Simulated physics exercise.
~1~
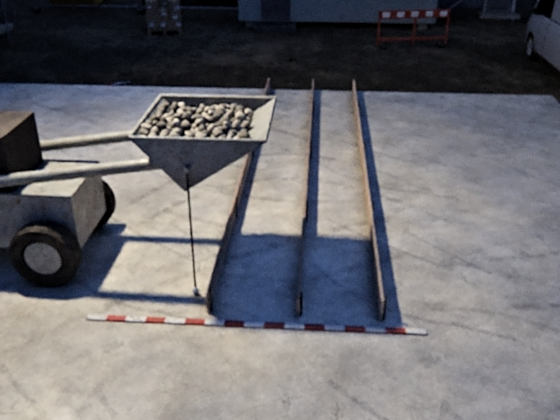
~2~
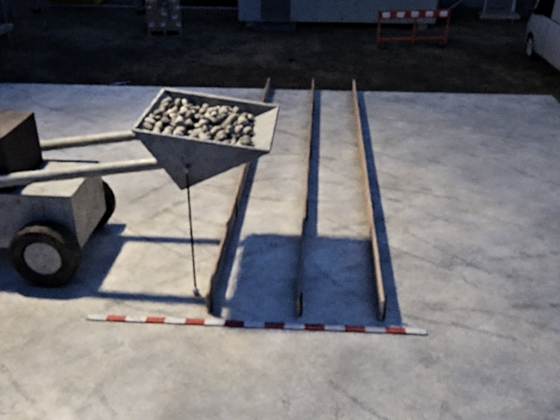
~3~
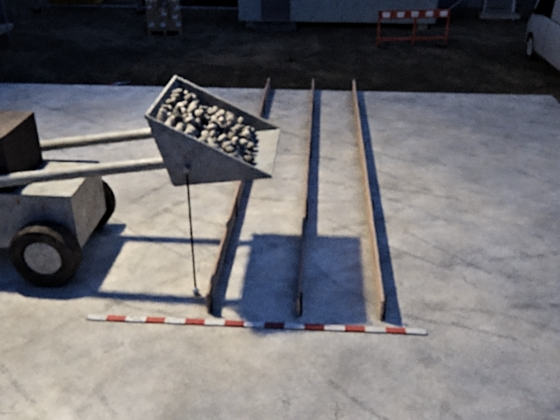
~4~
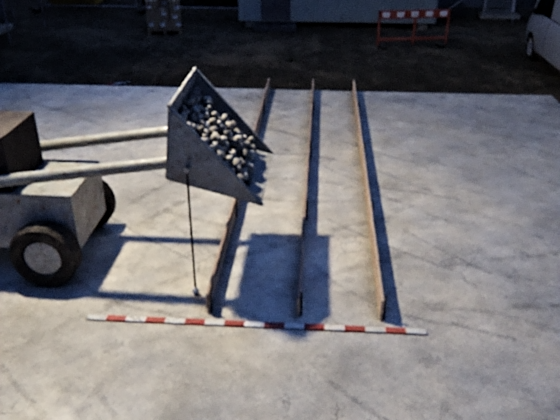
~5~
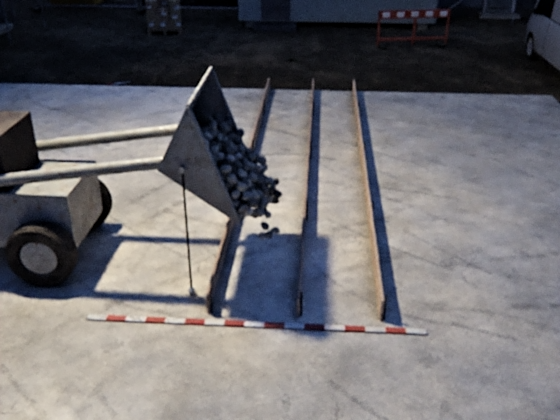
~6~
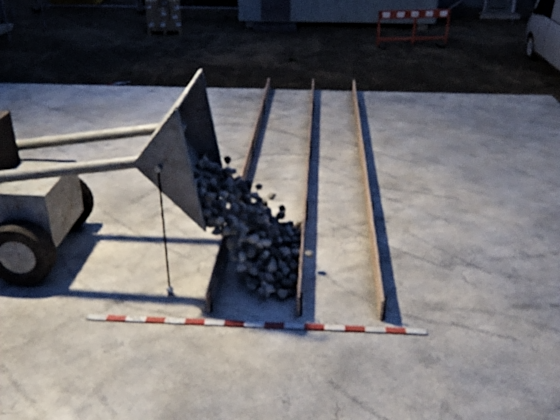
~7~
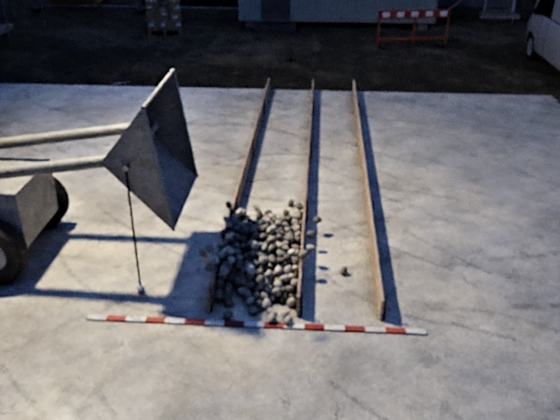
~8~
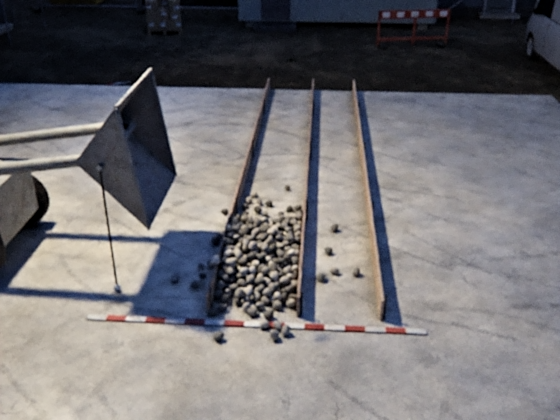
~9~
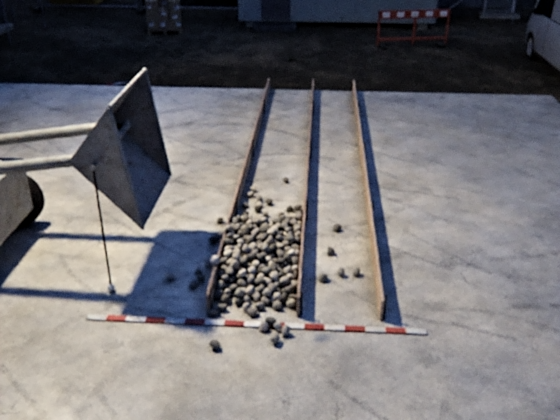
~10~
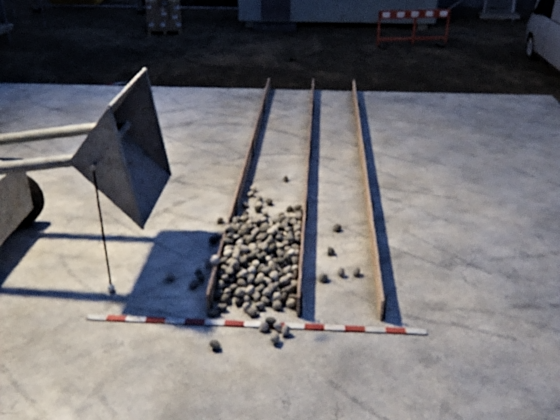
A small loader tipped its bucket of rounded stones to the right and poured them between the left and middle boards on the ground, then backed away leftward, leaving a heap there with a few strays scattered around it.
